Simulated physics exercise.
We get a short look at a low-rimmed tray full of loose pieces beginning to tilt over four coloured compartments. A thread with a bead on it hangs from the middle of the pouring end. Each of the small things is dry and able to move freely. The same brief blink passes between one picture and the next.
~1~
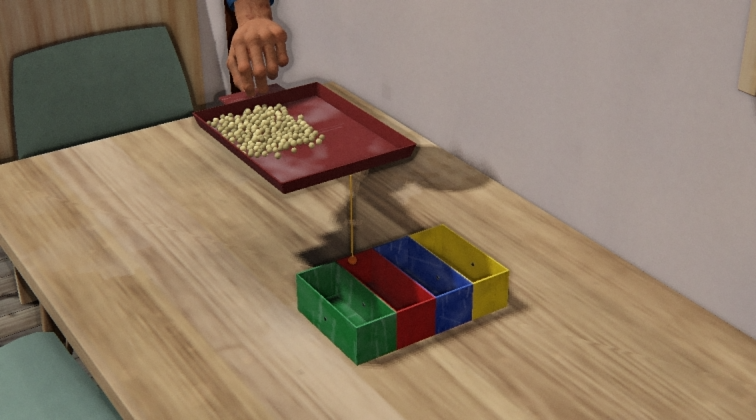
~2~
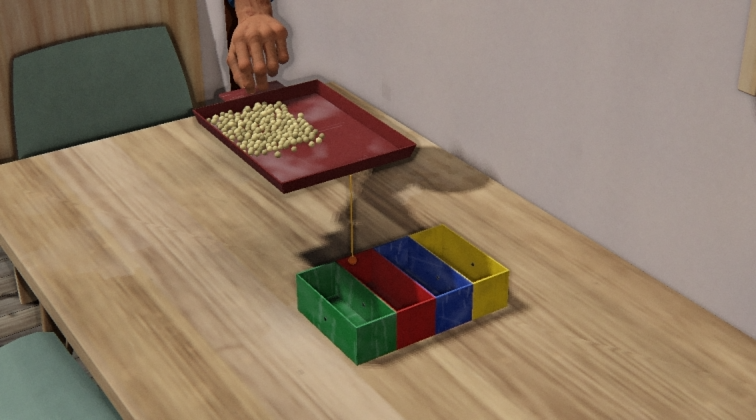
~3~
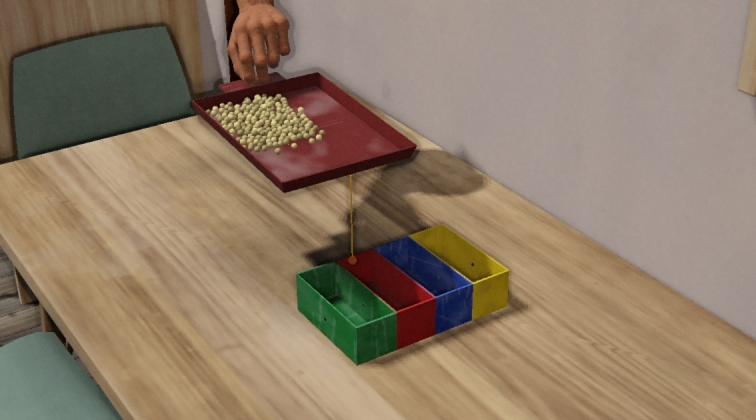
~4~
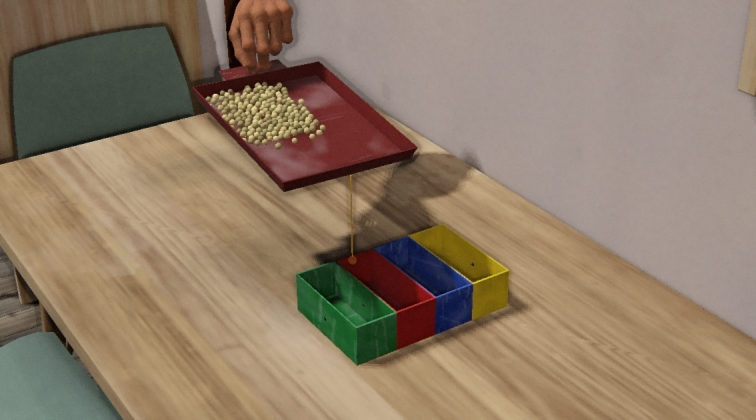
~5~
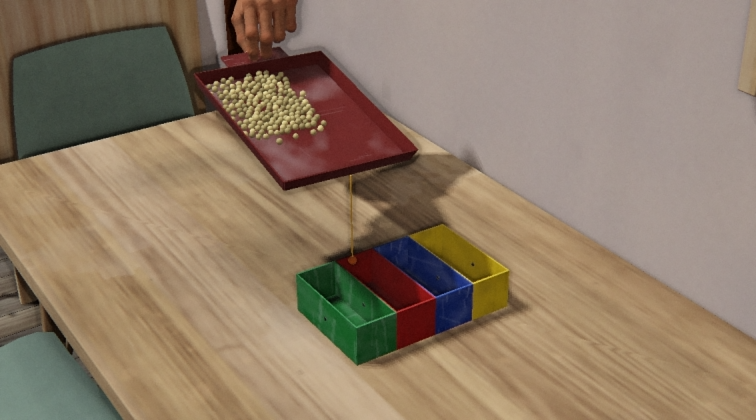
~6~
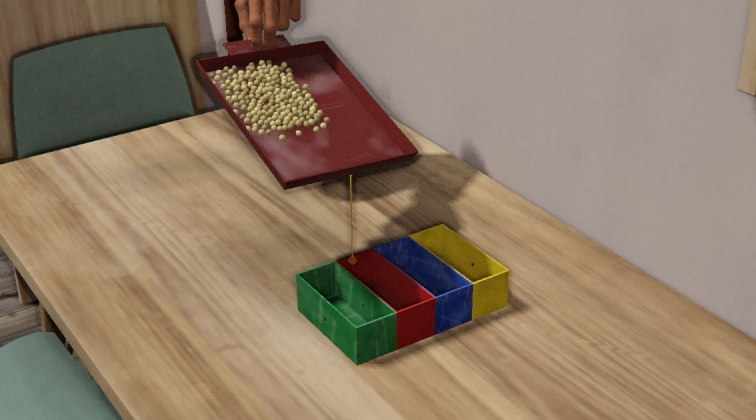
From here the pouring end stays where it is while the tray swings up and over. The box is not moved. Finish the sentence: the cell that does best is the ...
... Blue cell.
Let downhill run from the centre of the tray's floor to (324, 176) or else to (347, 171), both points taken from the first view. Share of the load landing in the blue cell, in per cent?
0 % then 10 %, roughly.
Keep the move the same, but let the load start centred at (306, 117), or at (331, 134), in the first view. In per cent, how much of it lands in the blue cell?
It would be roughly 60 per cent for the first and roughly 60 per cent for the second.
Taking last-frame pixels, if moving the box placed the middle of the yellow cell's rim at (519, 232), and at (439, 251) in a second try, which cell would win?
The first try: That green cell. The second: The blue one.
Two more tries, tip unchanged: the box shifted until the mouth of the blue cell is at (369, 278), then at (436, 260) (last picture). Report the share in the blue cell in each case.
Trial 1 around 30 percent, trial 2 around 30 percent.
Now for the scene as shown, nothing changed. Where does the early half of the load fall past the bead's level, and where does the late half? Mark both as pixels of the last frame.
(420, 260) for the early half, (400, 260) for the late half.
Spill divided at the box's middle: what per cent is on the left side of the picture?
Around 50 %.
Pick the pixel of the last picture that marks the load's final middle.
Near (417, 310).
Soon after the last picture, tray tipped steeply; about two thirds on the tray; a small part in the blue cell; a small part in the red cell; a stray few in the green cell; a stray few in the yellow cell; about a quarter falling or outside the box.
A little later, tray tipped past a quarter turn; a small part on the tray; about a third in the blue cell; about a quarter in the red cell; a small part in the yellow cell; a small part in the green cell; about a third falling or outside the box.
Later still, tray tipped past a quarter turn; about half in the blue cell; about a third in the red cell; a small part in the green cell; a small part in the yellow cell; a small part falling or outside the box.
At rest, tray tipped past a quarter turn; about half in the blue cell; about a third in the red cell; a small part in the green cell; a small part in the yellow cell; a small part outside the box.
